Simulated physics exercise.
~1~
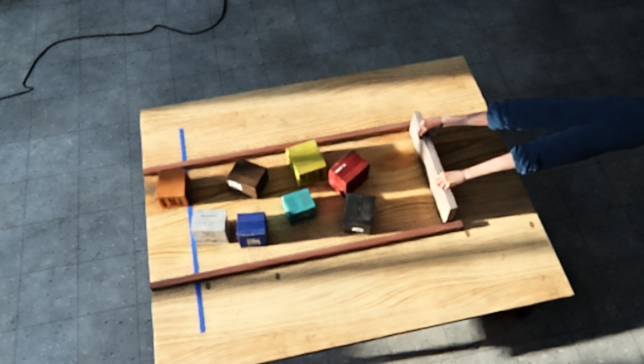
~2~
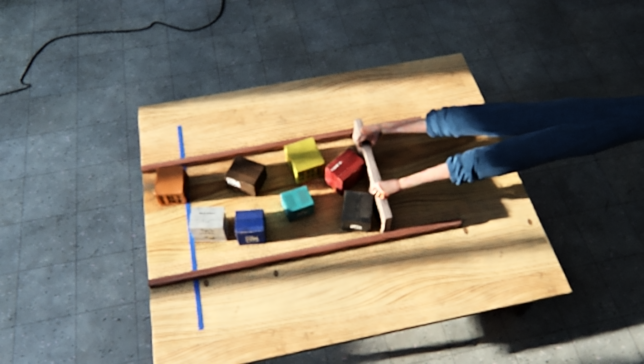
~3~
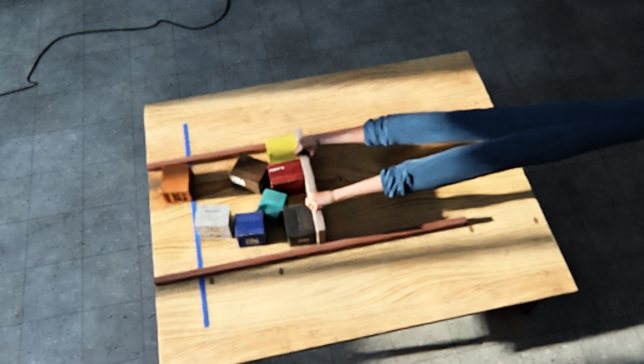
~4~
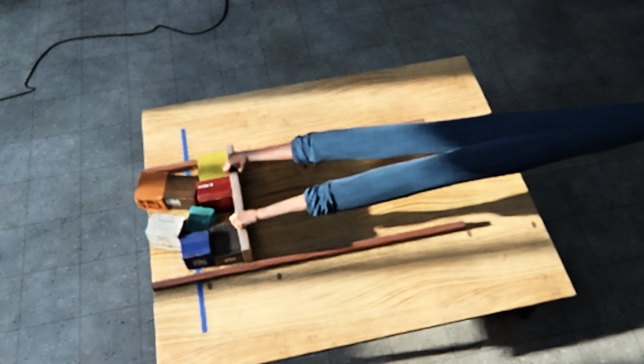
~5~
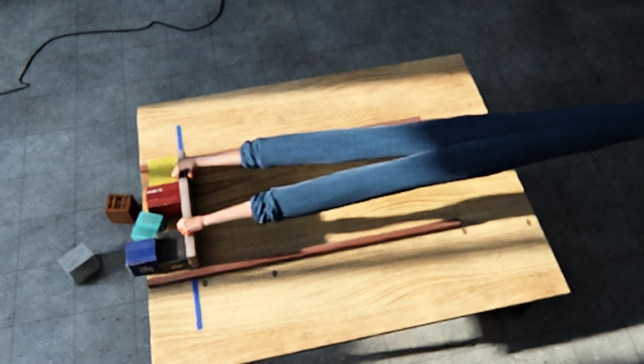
The video shows two hands pushing a plank leftward along a wooden platform between two rails, gathering colourful boxes ahead of it. The boxes bunch together and some, including a white one, drop off the left edge, while red, yellow, turquoise and blue ones remain near the blue tape.
